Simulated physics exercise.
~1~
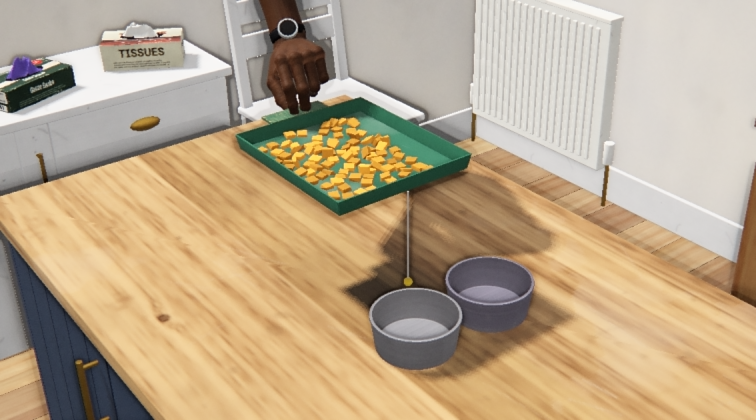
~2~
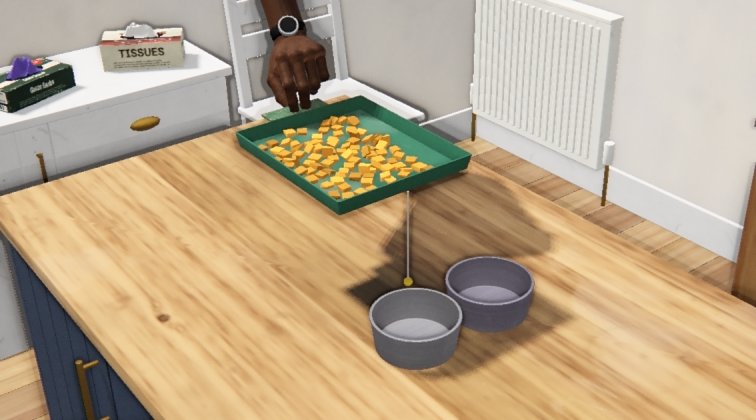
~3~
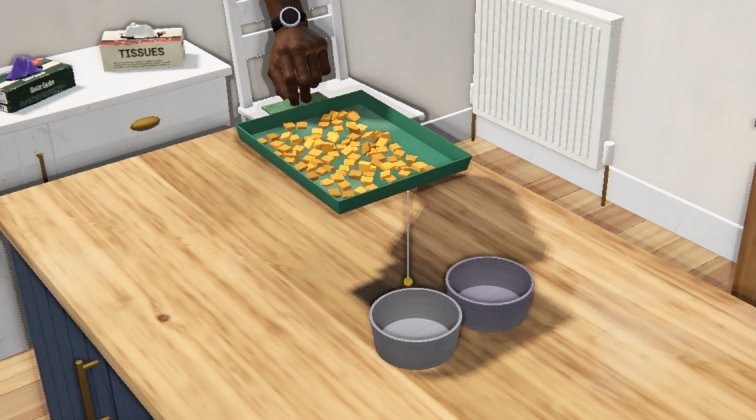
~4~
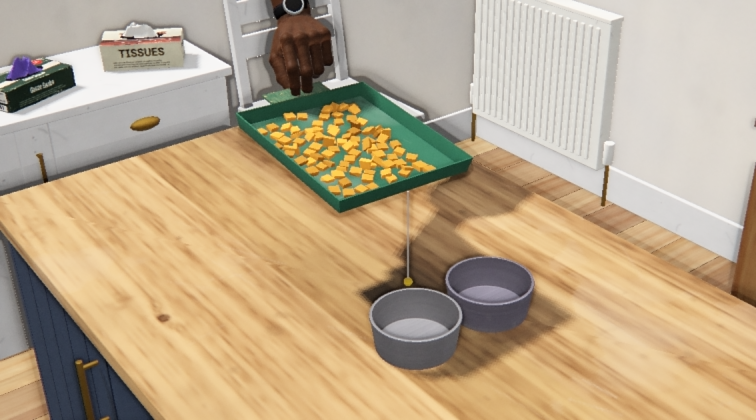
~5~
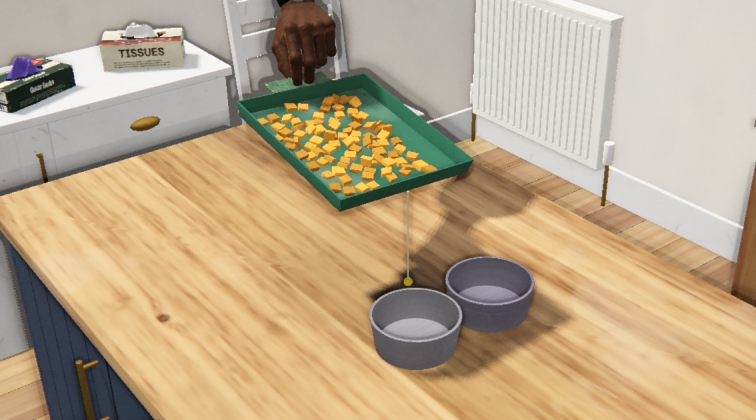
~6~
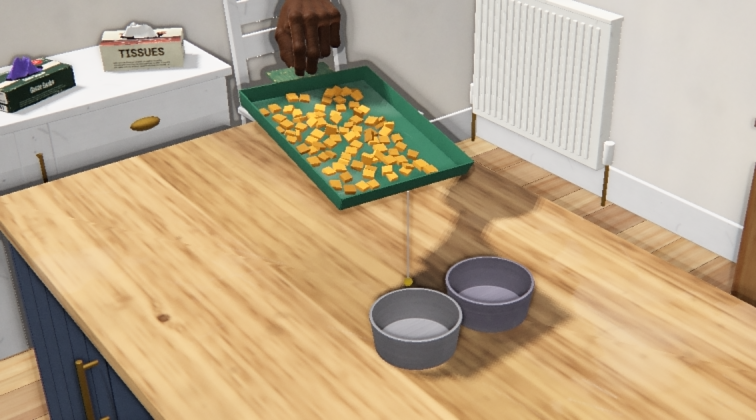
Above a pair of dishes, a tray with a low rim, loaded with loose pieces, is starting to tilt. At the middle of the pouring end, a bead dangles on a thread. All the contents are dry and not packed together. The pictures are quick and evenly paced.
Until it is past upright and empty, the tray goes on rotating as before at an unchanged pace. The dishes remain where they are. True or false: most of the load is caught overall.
True.
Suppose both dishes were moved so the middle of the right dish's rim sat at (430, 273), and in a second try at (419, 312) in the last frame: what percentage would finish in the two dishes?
Trial 1 20%, trial 2 20%.
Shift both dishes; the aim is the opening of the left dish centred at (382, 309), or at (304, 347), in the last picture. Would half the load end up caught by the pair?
In order, they'd catch a major share, and next a minor share.
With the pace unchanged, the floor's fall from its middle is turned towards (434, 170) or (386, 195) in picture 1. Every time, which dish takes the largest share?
The right-side dish, then the left-side dish.
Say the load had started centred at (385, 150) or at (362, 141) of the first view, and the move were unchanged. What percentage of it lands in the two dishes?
Estimate: 90 % first, 90 % second.
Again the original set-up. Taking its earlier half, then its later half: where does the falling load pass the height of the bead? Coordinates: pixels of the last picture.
It goes through near (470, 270) first, then near (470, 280).
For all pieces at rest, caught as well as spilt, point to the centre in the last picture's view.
I'd place the middle at about (478, 307).
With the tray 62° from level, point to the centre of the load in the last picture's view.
I'd put it at about (415, 161).
Soon, tray tipped steeply; nearly all on the tray; a stray few in the air.
A while on, tray tipped past a quarter turn; about two thirds on the tray; a stray few in the left dish; a small part in the right dish; about a quarter in the air.
Towards the end, tray tipped past a quarter turn; about a quarter in the left dish; about two thirds in the right dish; a small part outside both.
Finally, tray tipped past a quarter turn; about a quarter in the left dish; about two thirds in the right dish; a small part outside both.
